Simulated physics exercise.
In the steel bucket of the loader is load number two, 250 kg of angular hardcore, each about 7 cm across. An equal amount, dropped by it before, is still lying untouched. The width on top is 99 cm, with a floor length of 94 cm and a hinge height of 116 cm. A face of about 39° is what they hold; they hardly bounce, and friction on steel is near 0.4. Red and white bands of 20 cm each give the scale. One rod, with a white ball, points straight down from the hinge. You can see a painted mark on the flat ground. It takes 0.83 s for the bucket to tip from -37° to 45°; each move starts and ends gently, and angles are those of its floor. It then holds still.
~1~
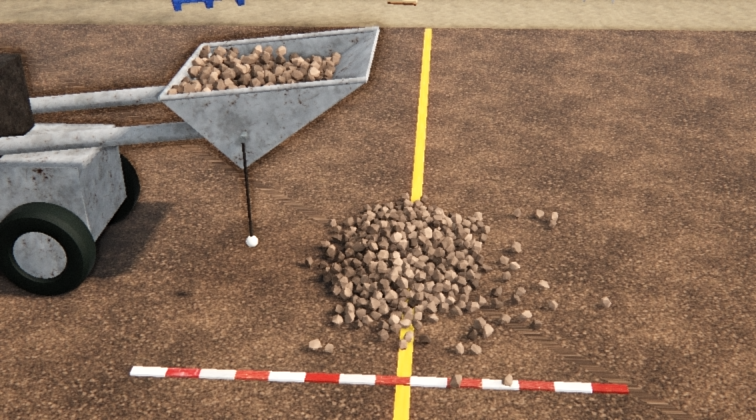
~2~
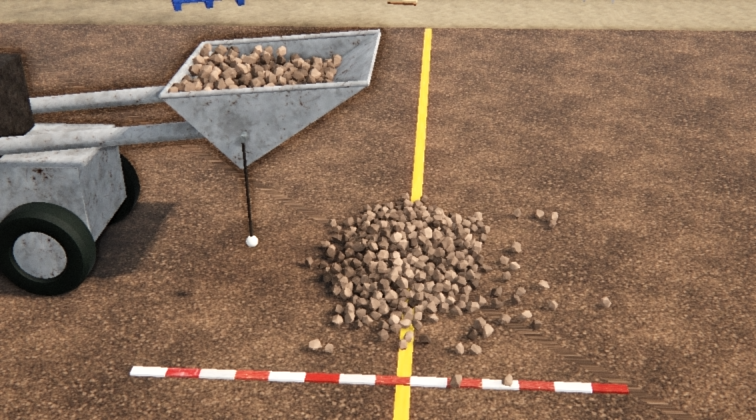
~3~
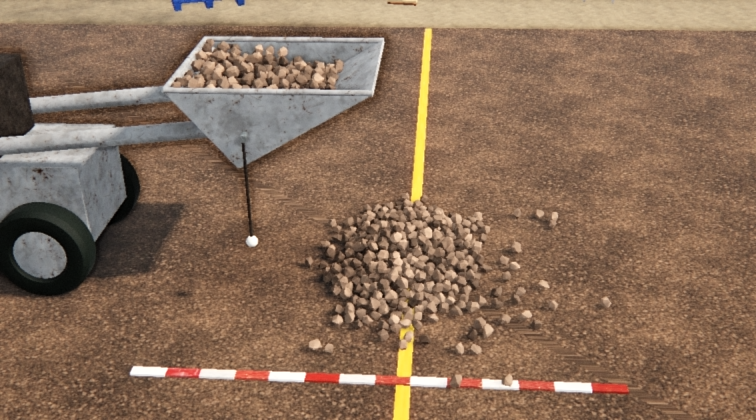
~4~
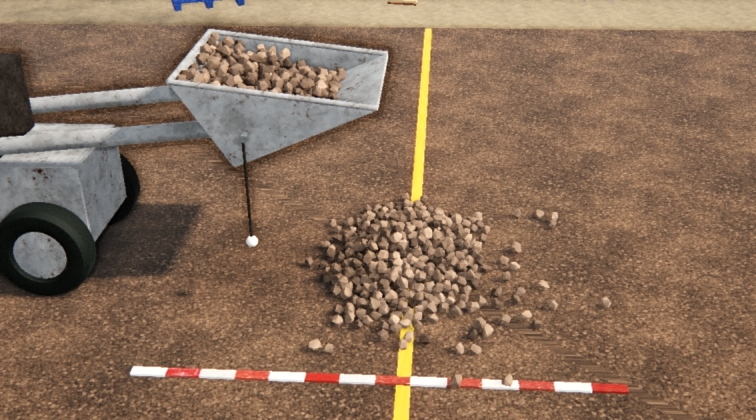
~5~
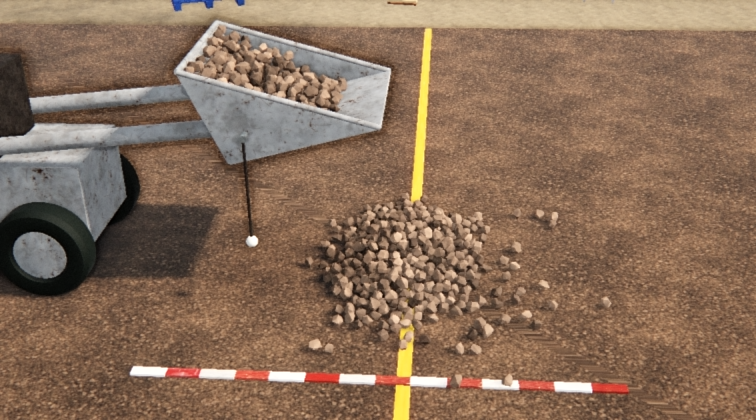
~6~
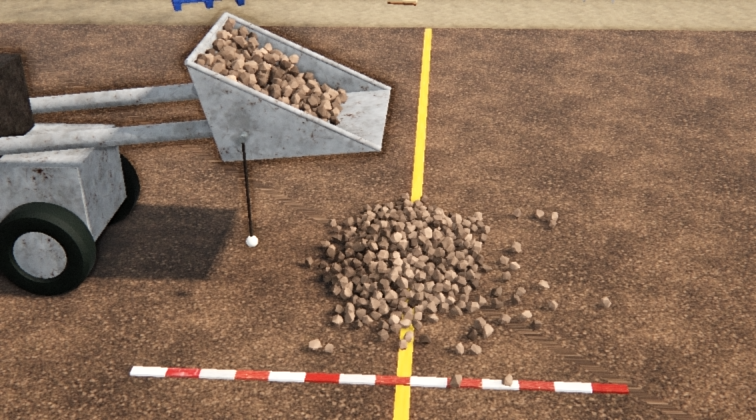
A grey steel bucket full of brown stones, held by two arms of a wheeled machine at the left, rotates slowly clockwise, its right lip lowering and its rear edge rising while the stones stay inside. Below, a loose pile of similar stones lies still across a yellow line on brown ground, behind a red-and-white striped rod. The unmoving camera looks down from above, and a white ball hangs motionless beneath the bucket.
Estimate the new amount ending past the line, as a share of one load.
Roughly 27 per cent of a load.
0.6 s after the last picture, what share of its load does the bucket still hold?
About 85 per cent.
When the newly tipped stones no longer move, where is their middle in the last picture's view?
In the last view, about pixel (378, 245).
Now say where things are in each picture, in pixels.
In the first frame, the bucket is at -37°, its lip at (366, 80); the top of the load is at (237, 58). The earlier load is highest near (402, 231), 21 cm above ground level, 57 % short of the line, 43 % past the line.
In the second frame, lip at (368, 83), floor tilted -35°, highest stones at (234, 55).
In the third frame, the bucket is at -31°, its lip at (372, 93); the top of the load is at (216, 52).
In the fourth frame, lip at (377, 109), floor tilted -24°, highest stones at (216, 47).
In the fifth frame, the bucket is at -15°, its lip at (380, 128); the top of the load is at (222, 40).
In the sixth frame, lip at (380, 149), floor tilted -6°, highest stones at (231, 34).
Then, 0.3 s after the last picture the floor is at 32°; in per cent of one load, 100 in the bucket, 57 short of the line, 43 past the line; the foremost stones are at (549, 257).
Then, 0.6 s after the last picture the floor is at 45°; in per cent of one load, 84 in the bucket, 73 short of the line, 43 past the line; the foremost stones are at (549, 257).
Then, 0.9 s after the last picture the floor is at 45°; in per cent of one load, 15 in the bucket, 126 short of the line, 59 past the line; the foremost stones are at (549, 257).
Then, 3.5 s after the last picture the floor is at 45°; in per cent of one load, 0 in the bucket, 131 short of the line, 69 past the line; the foremost stones are at (561, 255). Net gain past the line, 27.
